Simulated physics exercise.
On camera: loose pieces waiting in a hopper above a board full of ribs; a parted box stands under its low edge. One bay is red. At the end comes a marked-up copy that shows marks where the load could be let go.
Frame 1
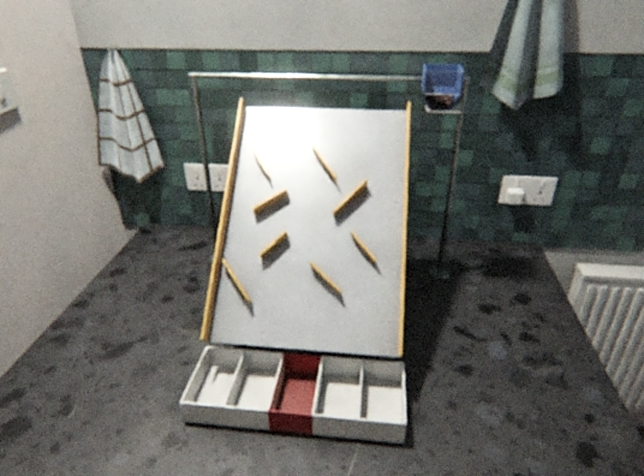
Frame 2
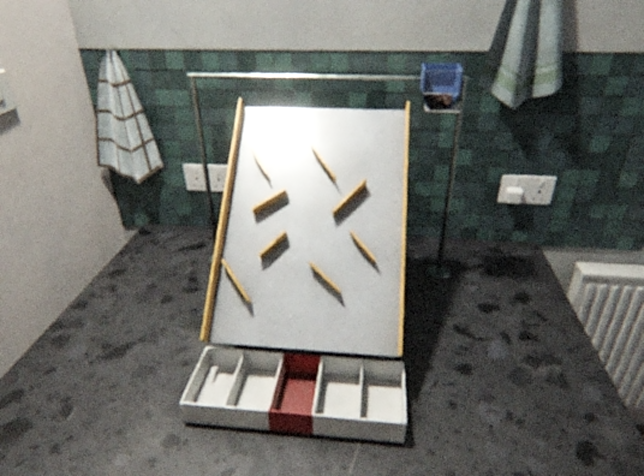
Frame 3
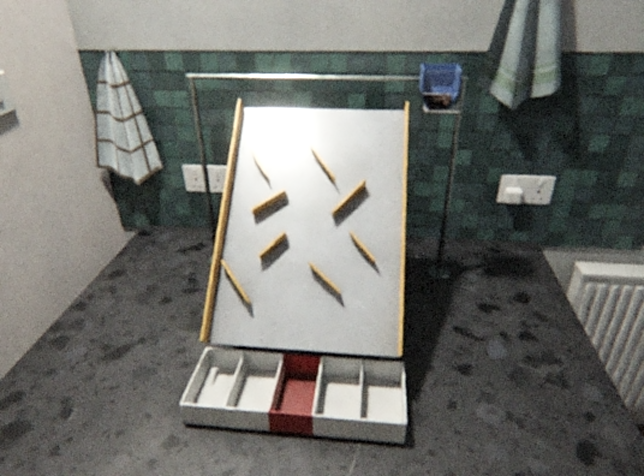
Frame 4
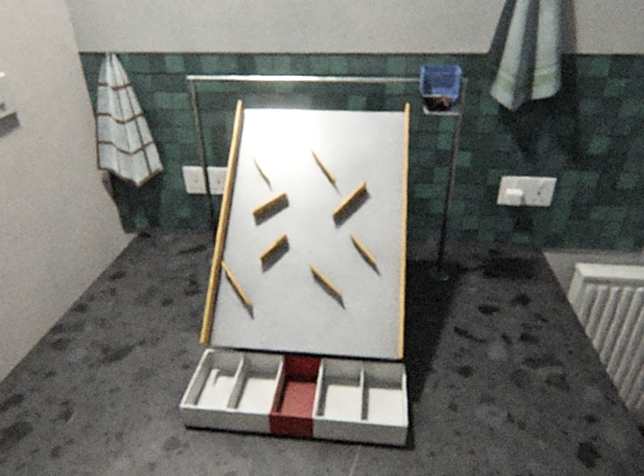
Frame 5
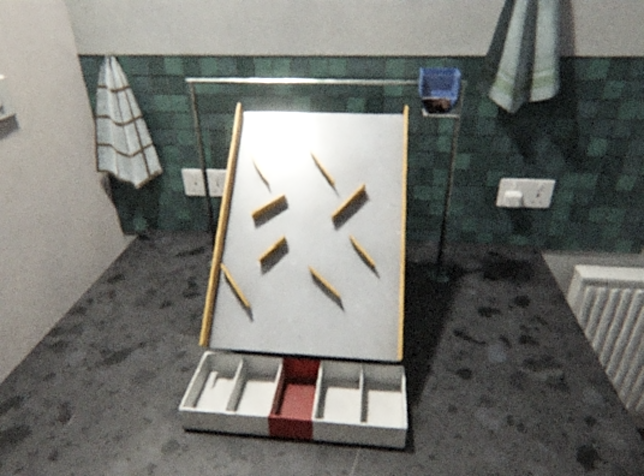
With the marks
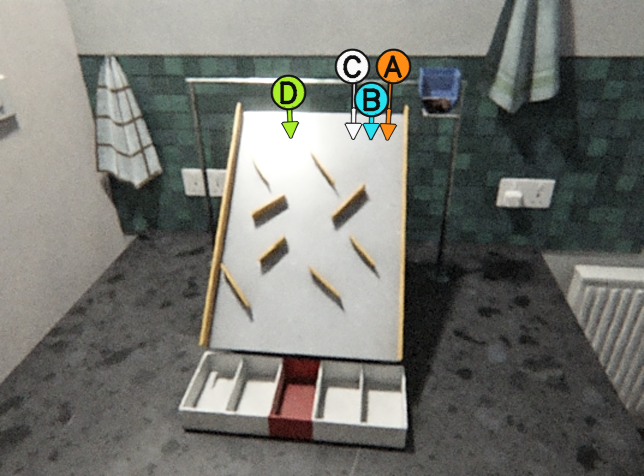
Nothing moves beyond a slight shift of the view around a ribbed white board, blue hopper and parted box with red bay.
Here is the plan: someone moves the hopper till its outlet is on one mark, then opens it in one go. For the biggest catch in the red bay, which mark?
Mark D does it best.
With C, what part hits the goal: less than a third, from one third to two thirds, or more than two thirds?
Less than a third.
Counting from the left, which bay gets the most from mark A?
The fifth from the left.
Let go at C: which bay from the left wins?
It is the second one.
On the marked copy, mark A meets the board at (387, 134); mark B meets the board at (371, 133); mark C meets the board at (353, 133); mark D meets the board at (290, 132).
For mark A, not one piece in the red bay, almost all in other bays, just a few outside the box.
For mark B, just a few in the red bay, almost all in other bays, just a few outside the box.
For mark C, just a few in the red bay, the larger part in other bays, about a tenth outside the box.
For mark D, roughly a third in the red bay, roughly half in other bays, about a tenth outside the box.
